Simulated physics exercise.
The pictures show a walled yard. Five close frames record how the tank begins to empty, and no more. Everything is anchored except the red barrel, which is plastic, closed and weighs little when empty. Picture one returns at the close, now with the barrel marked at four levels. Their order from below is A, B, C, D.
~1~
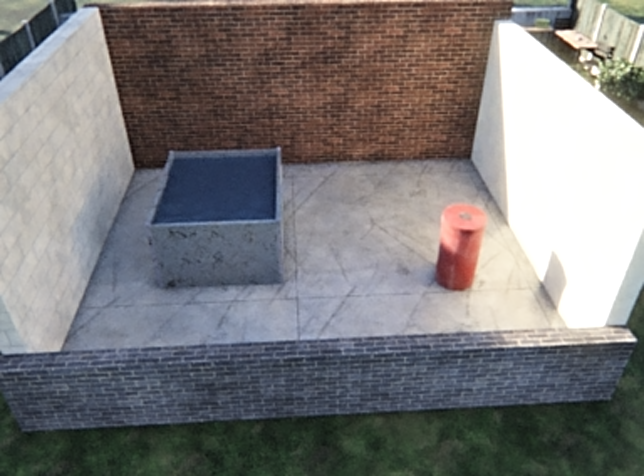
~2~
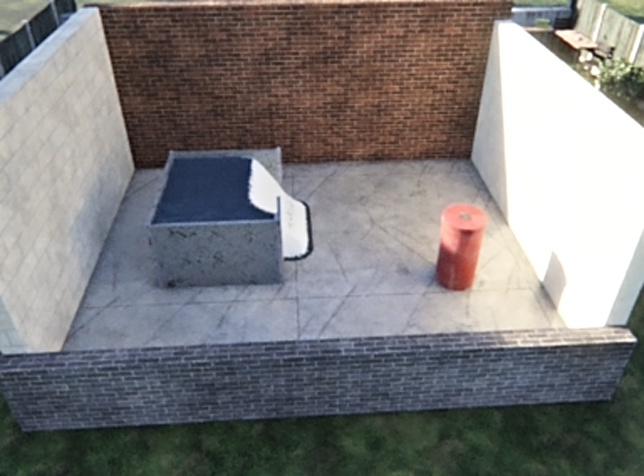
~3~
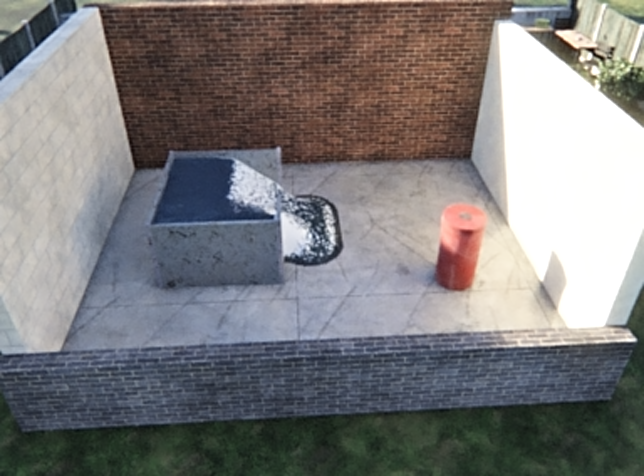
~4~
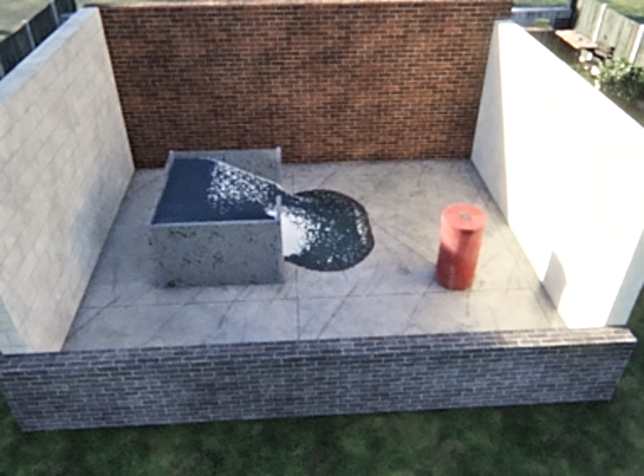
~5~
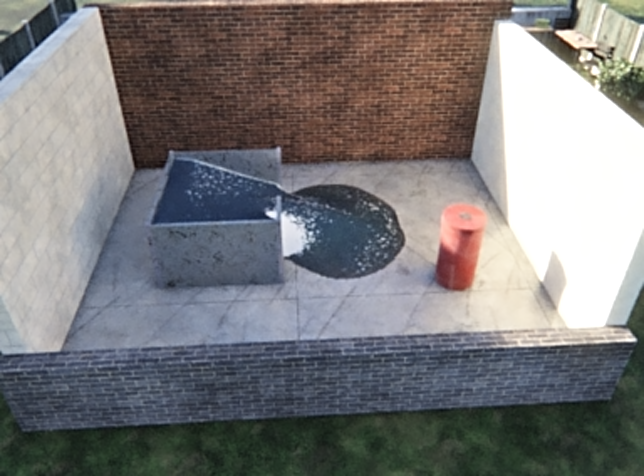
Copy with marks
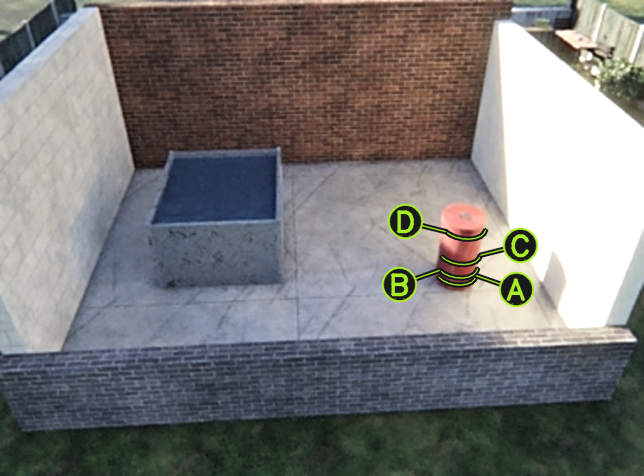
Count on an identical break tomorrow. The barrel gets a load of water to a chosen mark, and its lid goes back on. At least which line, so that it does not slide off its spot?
The limit is C.
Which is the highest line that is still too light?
The answer is B.
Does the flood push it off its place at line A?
Yes.
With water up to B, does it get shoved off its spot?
Yes, it does.
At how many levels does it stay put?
Two.
On the marked copy, A at (460, 285); B at (462, 278); C at (464, 264); D at (469, 239); from the bottom up A, B, C, D.
With A, it is pushed about 7 times its own width away.
With B, it is pushed about its own width away.
With C, it does not move.
With D, it does not move.
